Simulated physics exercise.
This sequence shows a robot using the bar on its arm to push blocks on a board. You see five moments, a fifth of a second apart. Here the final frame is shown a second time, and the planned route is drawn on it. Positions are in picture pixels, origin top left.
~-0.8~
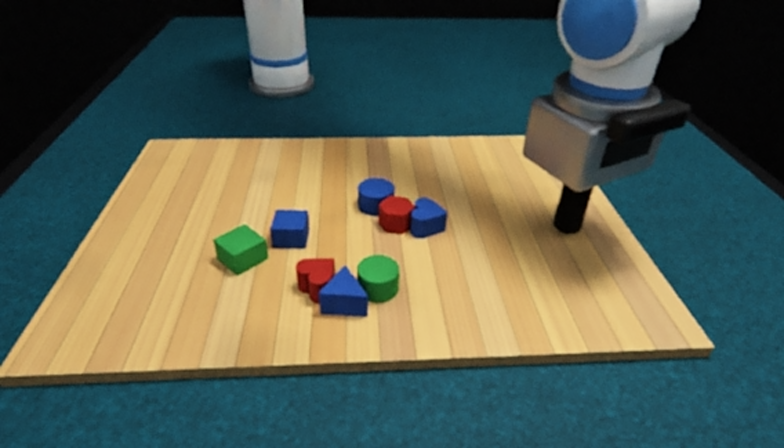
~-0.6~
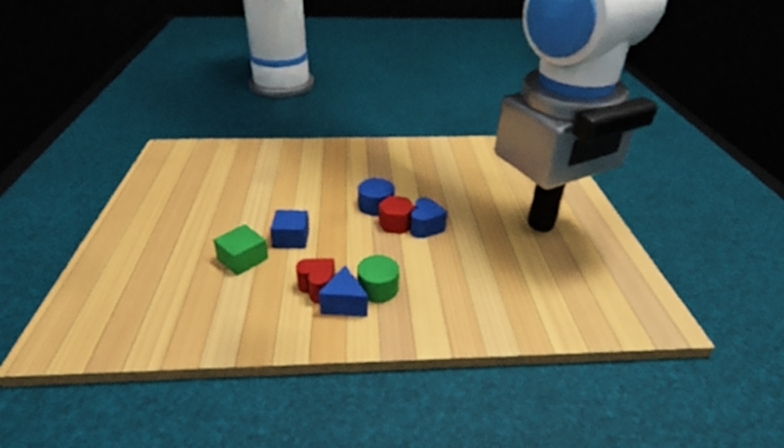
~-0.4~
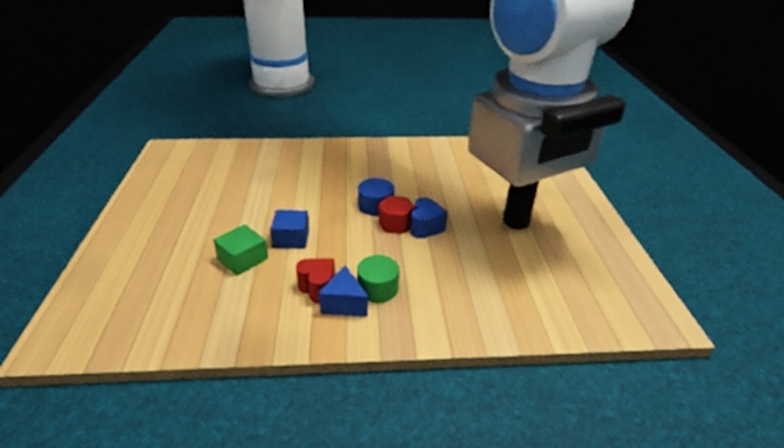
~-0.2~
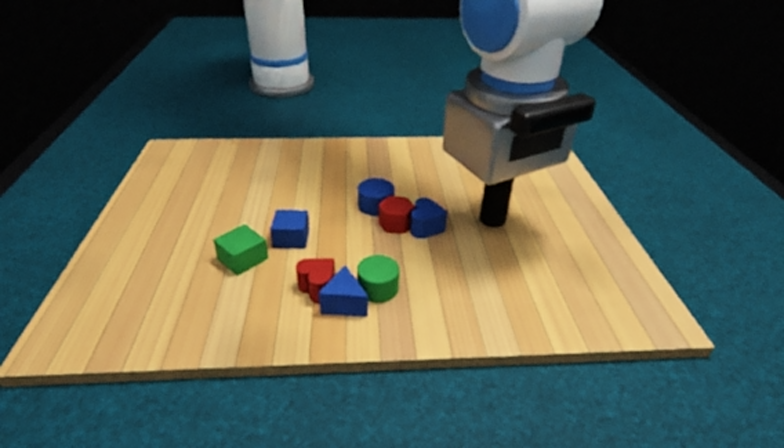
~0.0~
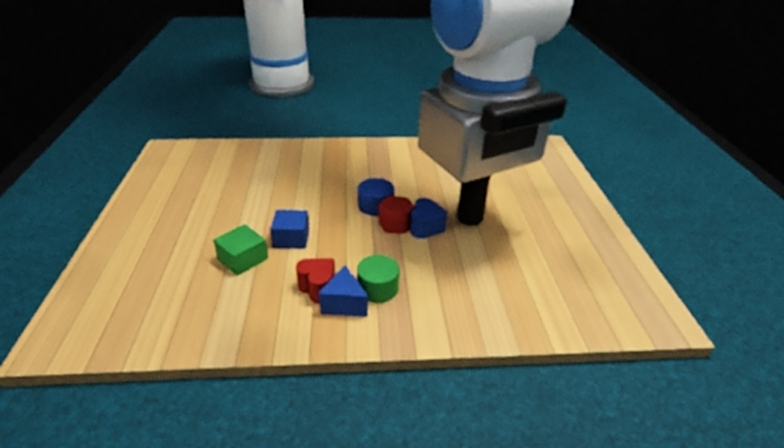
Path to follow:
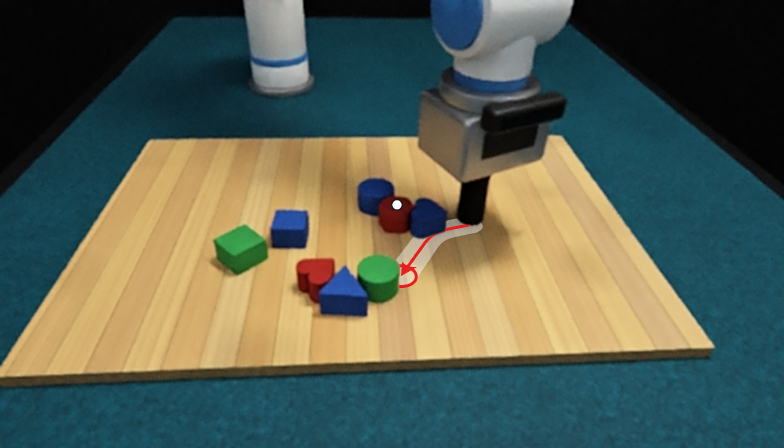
We see a robot arm holding a dark bar over the right side of a wooden board with scattered red, blue and green blocks. The arm moves steadily left, bringing the bar nearer the blue heart-shaped block, while the blocks stay still.
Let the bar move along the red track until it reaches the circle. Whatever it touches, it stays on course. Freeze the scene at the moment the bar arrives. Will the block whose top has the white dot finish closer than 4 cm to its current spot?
The answer is yes.
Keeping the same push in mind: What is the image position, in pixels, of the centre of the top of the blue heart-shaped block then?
Its top middle will sit at (394, 222).
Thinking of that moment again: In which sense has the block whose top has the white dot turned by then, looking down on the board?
From above, the block whose top has the white dot will be seen to turn clockwise.
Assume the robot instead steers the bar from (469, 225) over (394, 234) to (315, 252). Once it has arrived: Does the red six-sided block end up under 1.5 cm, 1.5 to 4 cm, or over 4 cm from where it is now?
Past 4 cm.
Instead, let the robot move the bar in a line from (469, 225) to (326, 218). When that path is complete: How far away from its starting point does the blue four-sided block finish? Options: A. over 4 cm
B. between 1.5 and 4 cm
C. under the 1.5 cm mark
My pick is B.
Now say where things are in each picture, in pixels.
Bar's lower end (567, 226); blue circular block (376, 187); green circular block (378, 268); red six-sided block (397, 205); blue heart-shaped block (427, 209), in the first picture.
Bar (541, 224); blocks still, in the second picture.
Bar (516, 222); blocks still, in the third picture.
Bar (493, 220); blocks still, in the fourth picture.
Bar (470, 218); blue circular block (376, 187); green circular block (378, 268); red six-sided block (397, 205); blue heart-shaped block (427, 209), in the fifth picture.
Drawn move, from (469, 225) by way of (437, 233) and (418, 252) to (401, 276); the dot is on the red six-sided block.
What follows on the original path. One third of the way, bar (437, 226); blue circular block (374, 186); red six-sided block (384, 205), turned 25° clockwise; blue heart-shaped block (409, 215), turned 20° clockwise.
Two thirds of the way, bar (418, 245); blue circular block (374, 186); red six-sided block (380, 205), turned 40° clockwise; blue heart-shaped block (394, 222), turned 60° clockwise.
At the end, bar (401, 269); blue circular block (374, 186); green circular block (373, 271); red six-sided block (380, 205), turned 40° clockwise; blue heart-shaped block (394, 222), turned 60° clockwise.
